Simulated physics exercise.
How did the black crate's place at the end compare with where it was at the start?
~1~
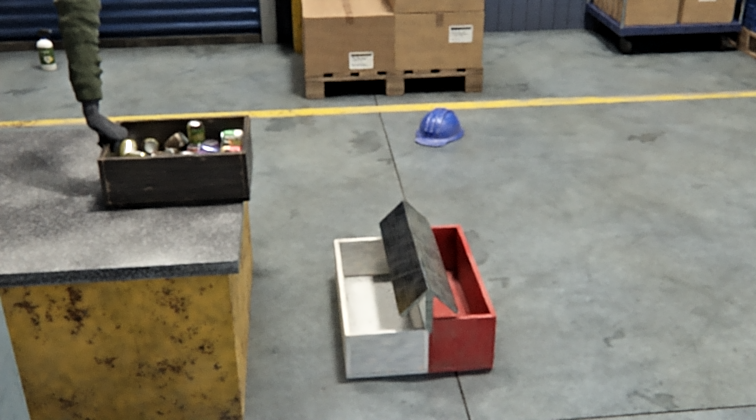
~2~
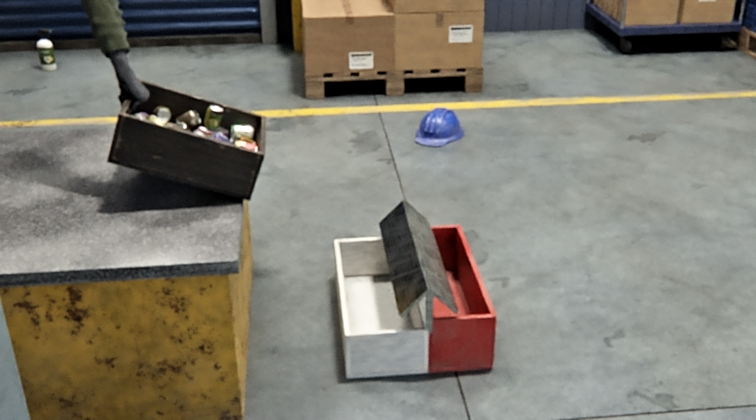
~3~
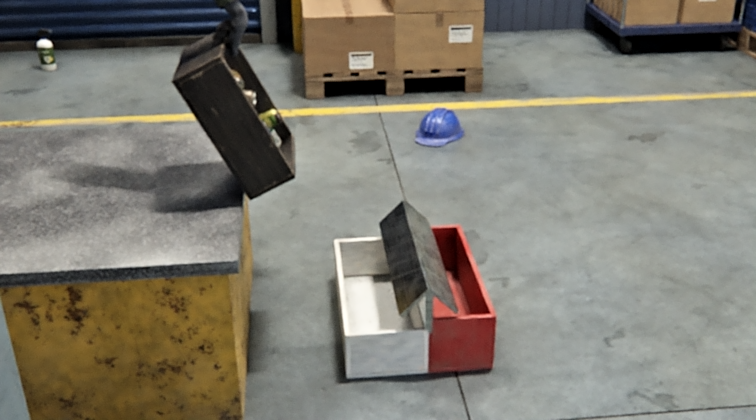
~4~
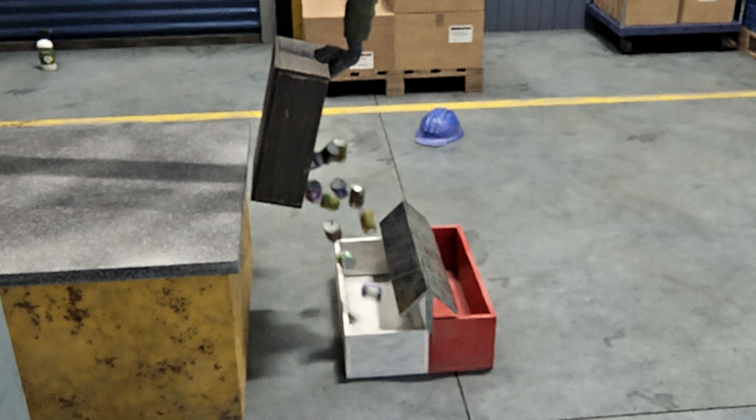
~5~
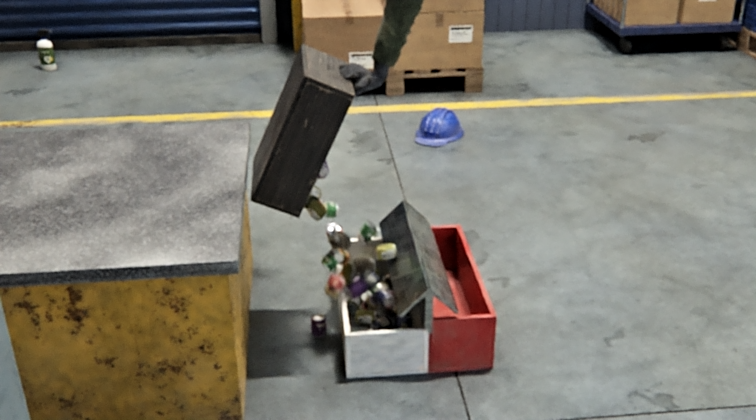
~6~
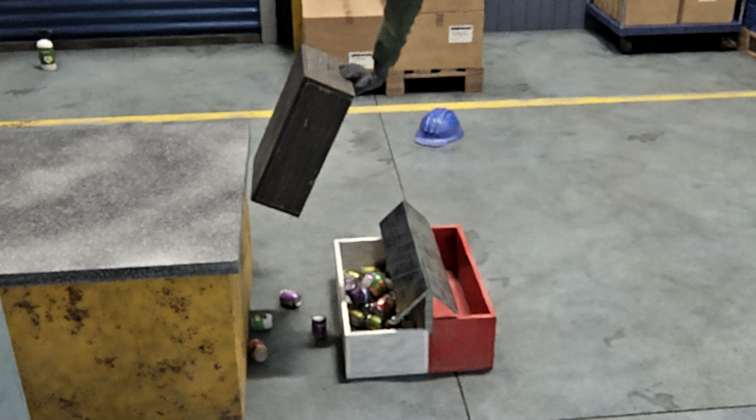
At the start the black crate sat level on the right side of the bench top. At the end it was farther right, held tipped over in the air just past the edge of the bench.
In a warehouse, a gloved hand lifted a black crate of small cans off a bench and tipped it over to the right, spilling most into a white box, while four landed on the floor short of it and the red trough stayed empty.
